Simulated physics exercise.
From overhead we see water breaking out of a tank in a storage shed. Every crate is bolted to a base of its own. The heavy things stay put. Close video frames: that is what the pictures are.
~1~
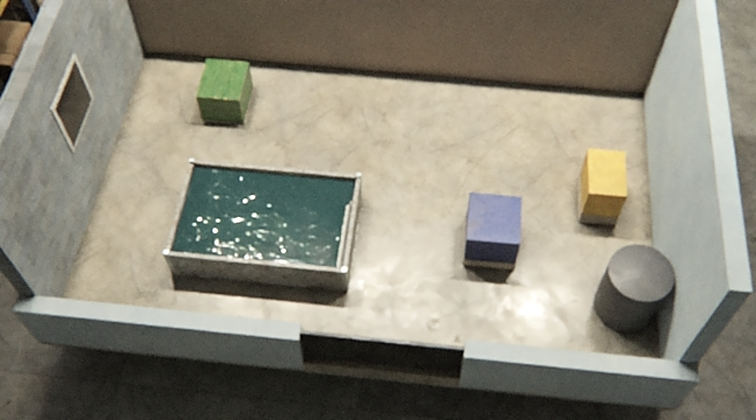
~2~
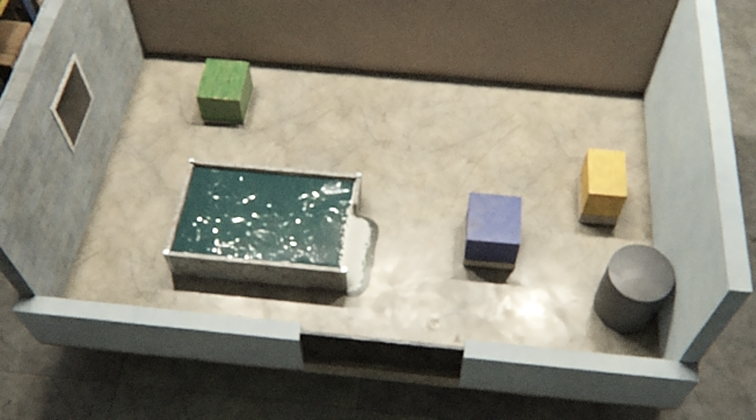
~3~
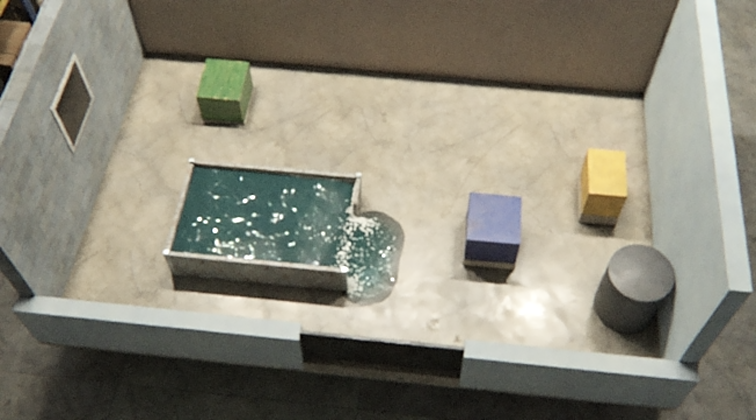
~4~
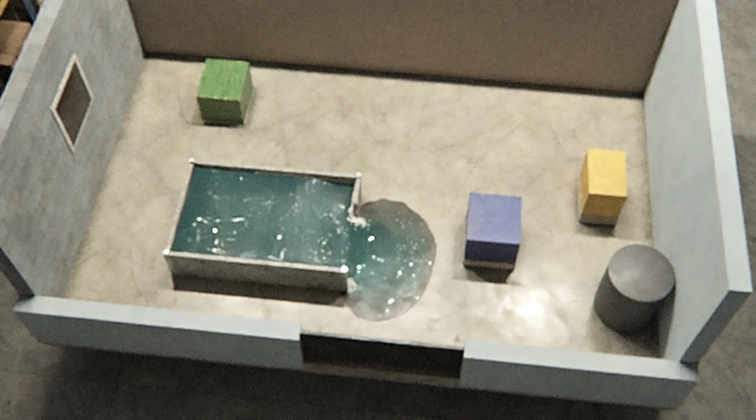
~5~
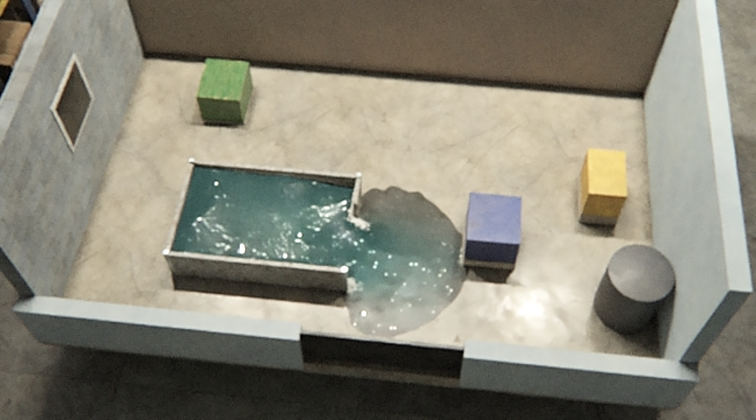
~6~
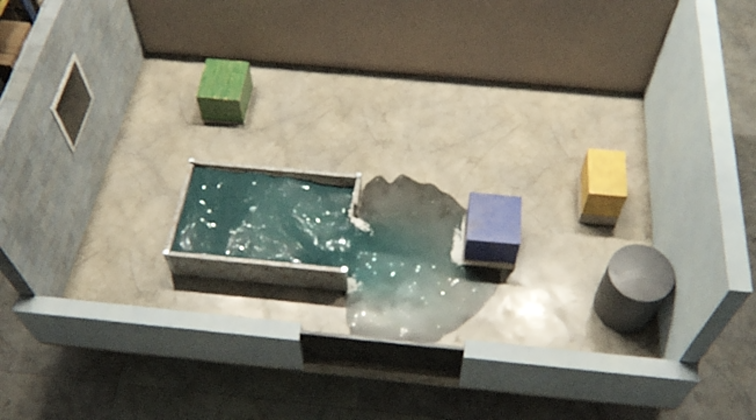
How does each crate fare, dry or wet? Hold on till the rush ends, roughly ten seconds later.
The yellow crate comes out dry. The blue crate comes out wet. The green crate comes out wet.
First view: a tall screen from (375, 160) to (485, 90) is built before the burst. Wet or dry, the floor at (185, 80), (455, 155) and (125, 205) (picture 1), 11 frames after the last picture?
As listed: No water, under water, no water.
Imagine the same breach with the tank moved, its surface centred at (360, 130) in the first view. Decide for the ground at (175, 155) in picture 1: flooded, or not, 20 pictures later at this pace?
Not reached.
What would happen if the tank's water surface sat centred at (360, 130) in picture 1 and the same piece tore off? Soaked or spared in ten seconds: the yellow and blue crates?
Taking each in turn, yellow gets flooded, while blue gets flooded.
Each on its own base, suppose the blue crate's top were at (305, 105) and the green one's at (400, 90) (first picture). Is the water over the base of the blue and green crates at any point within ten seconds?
My reading: Blue crate escapes it; green crate is topped.
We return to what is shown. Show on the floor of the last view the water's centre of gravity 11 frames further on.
Around pixel (363, 253) of the last picture.
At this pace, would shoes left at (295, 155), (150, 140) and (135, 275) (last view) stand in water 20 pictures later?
Point one left clear, point two left clear, point three left clear.
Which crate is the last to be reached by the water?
It's the one in green.
A moment on, water covers 20 % of the floor; the yellow crate not reached, the blue crate water round its plinth, the green crate not reached.
Next, water covers 30 % of the floor; the yellow crate not reached, the blue crate water round its plinth, the green crate not reached.
Then, water covers 45 % of the floor; the yellow crate water round its plinth, the blue crate water round its plinth, the green crate not reached.
Later, water covers 55 % of the floor; the yellow crate water round its plinth, the blue crate water round its plinth, the green crate water round its plinth.
In the end, water covers 85 % of the floor; the yellow crate stayed above the water, the blue crate was topped, the green crate was topped.
